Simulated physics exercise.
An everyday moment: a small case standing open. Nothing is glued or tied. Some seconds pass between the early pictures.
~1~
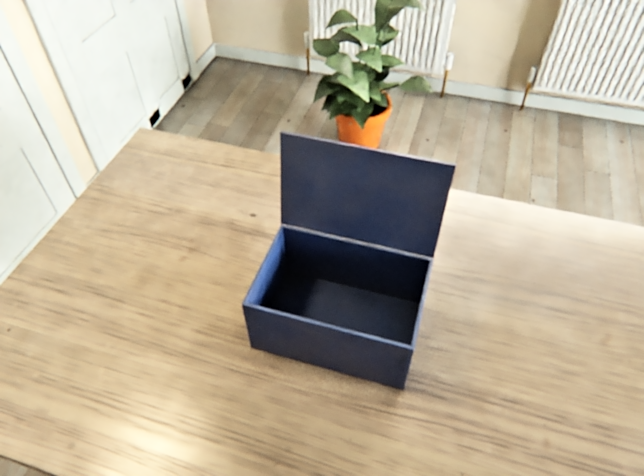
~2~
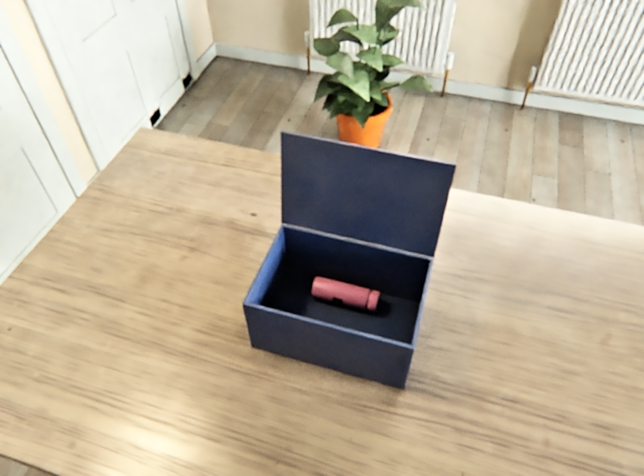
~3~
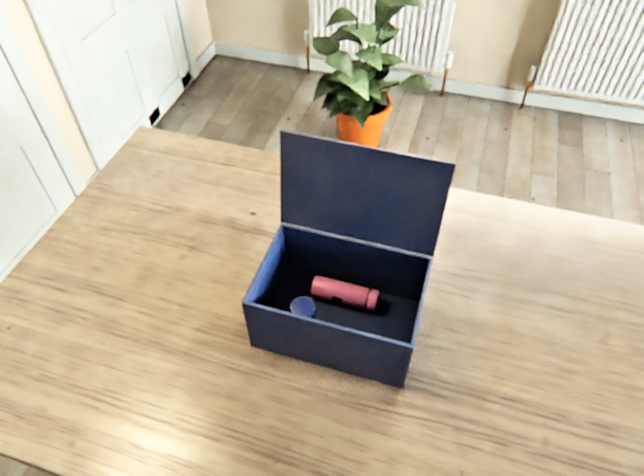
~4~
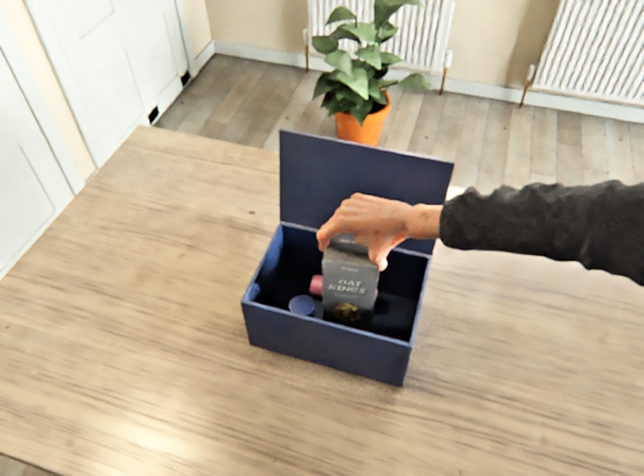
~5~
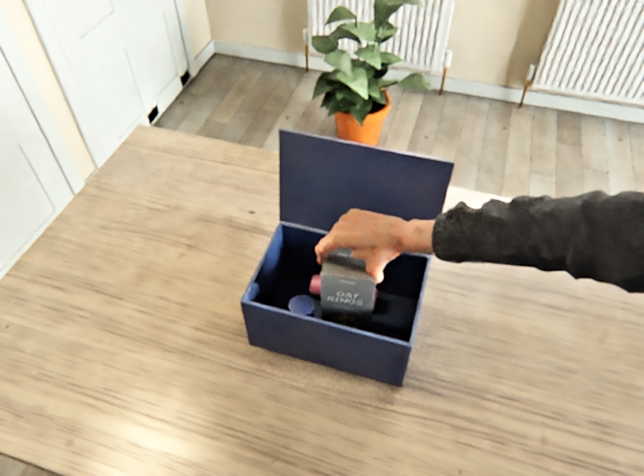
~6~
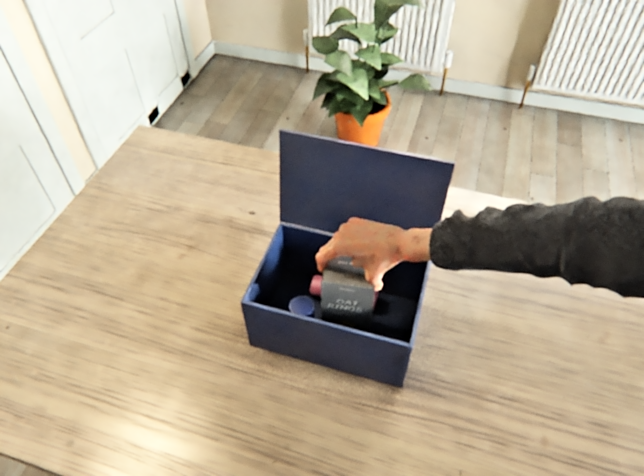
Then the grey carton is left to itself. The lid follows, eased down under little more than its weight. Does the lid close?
As it turns out, it is held up.
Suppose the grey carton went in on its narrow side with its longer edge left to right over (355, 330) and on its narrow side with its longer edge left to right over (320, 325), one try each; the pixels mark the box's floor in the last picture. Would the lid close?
First, it shuts flat; second, it shuts flat.
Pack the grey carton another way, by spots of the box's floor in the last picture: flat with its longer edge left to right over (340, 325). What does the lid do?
Then it sits on the rim.
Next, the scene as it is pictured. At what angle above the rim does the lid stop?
Some 35° above the rim.
Then, 1.10 s on from there, lid starting down.
Then, 1.50 s on from there, lid 65° above the rim.
Then, 1.70 s on from there, lid 46° above the rim.
In the end, lid 37° above the rim; all 3 unmoved. At the end, from the last picture's camera, grey carton near (349, 302).
